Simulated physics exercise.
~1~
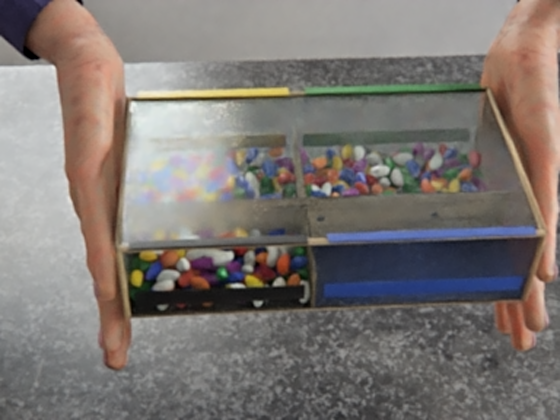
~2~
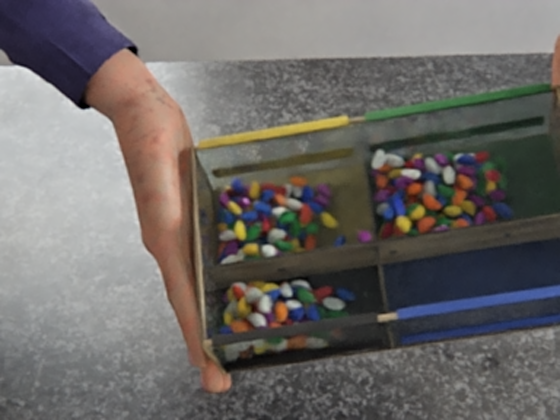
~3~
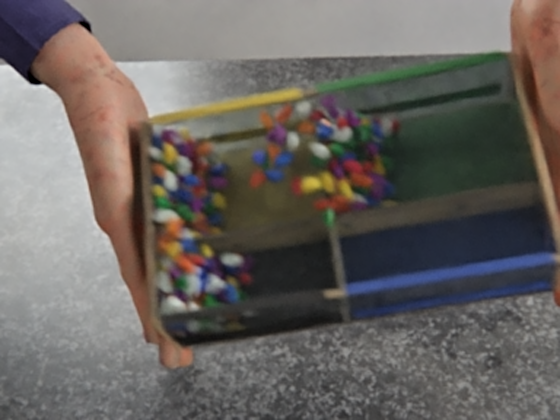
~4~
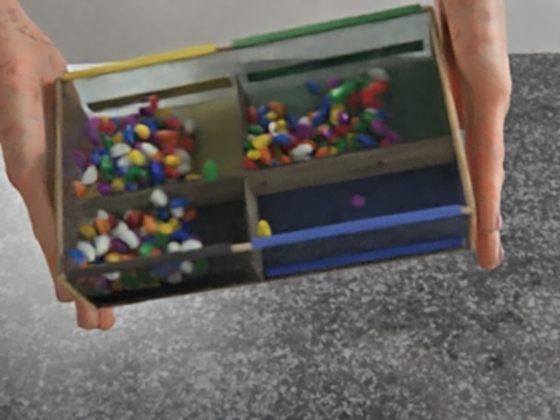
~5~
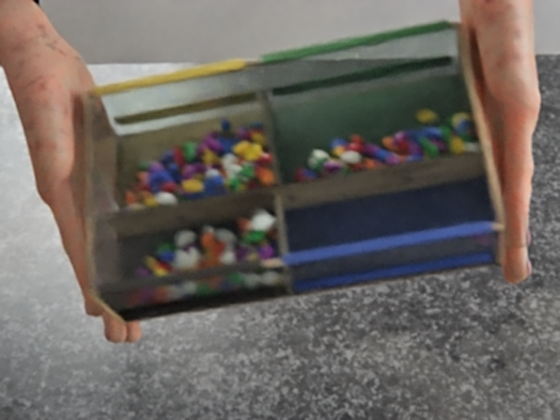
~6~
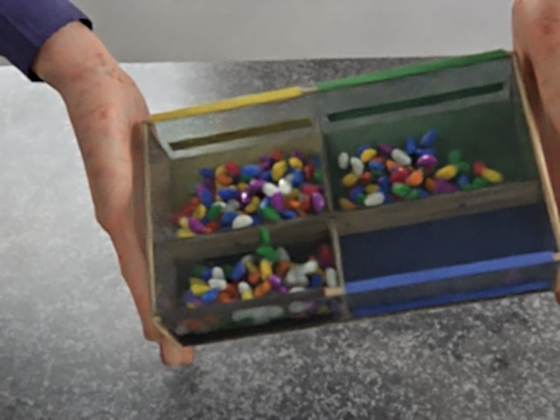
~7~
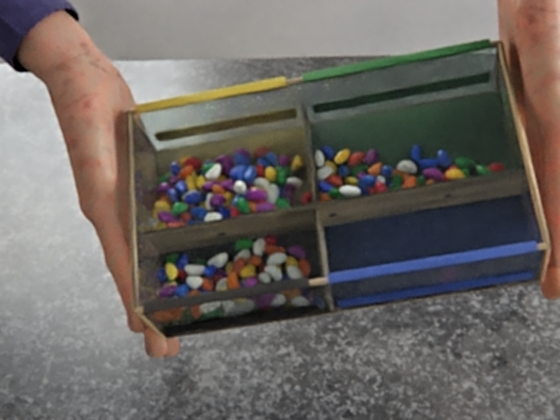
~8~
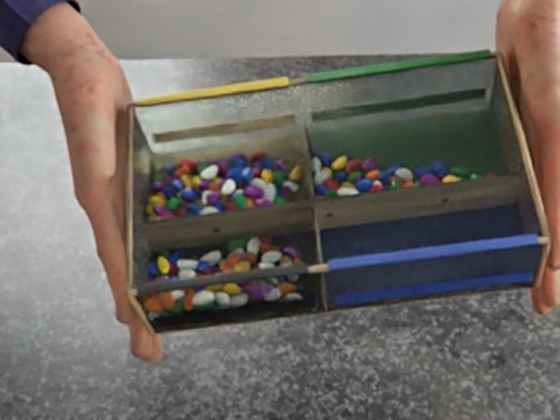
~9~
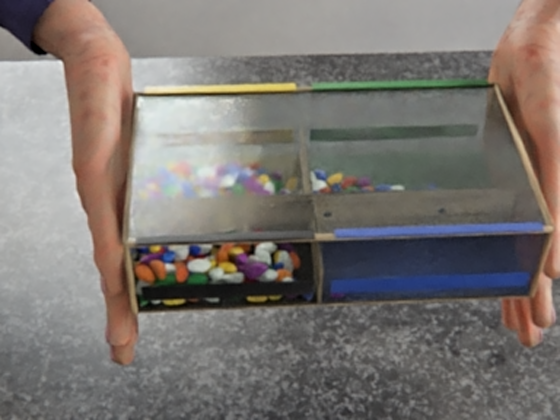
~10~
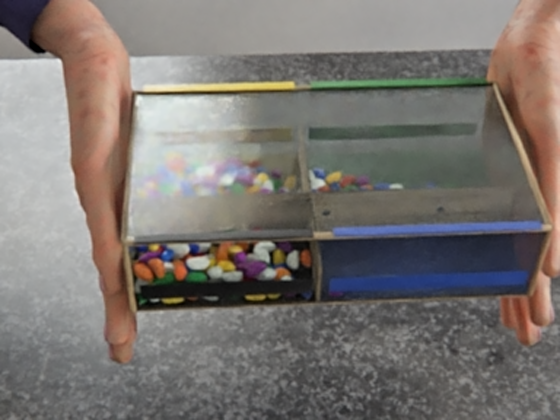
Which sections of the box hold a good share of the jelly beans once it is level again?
The black, yellow and green sections each hold a good share of the jelly beans, while the blue one does not.
Divided clear-lidded box of colourful jelly beans being tilted and shaken by two hands, then levelled, its blue section left empty.
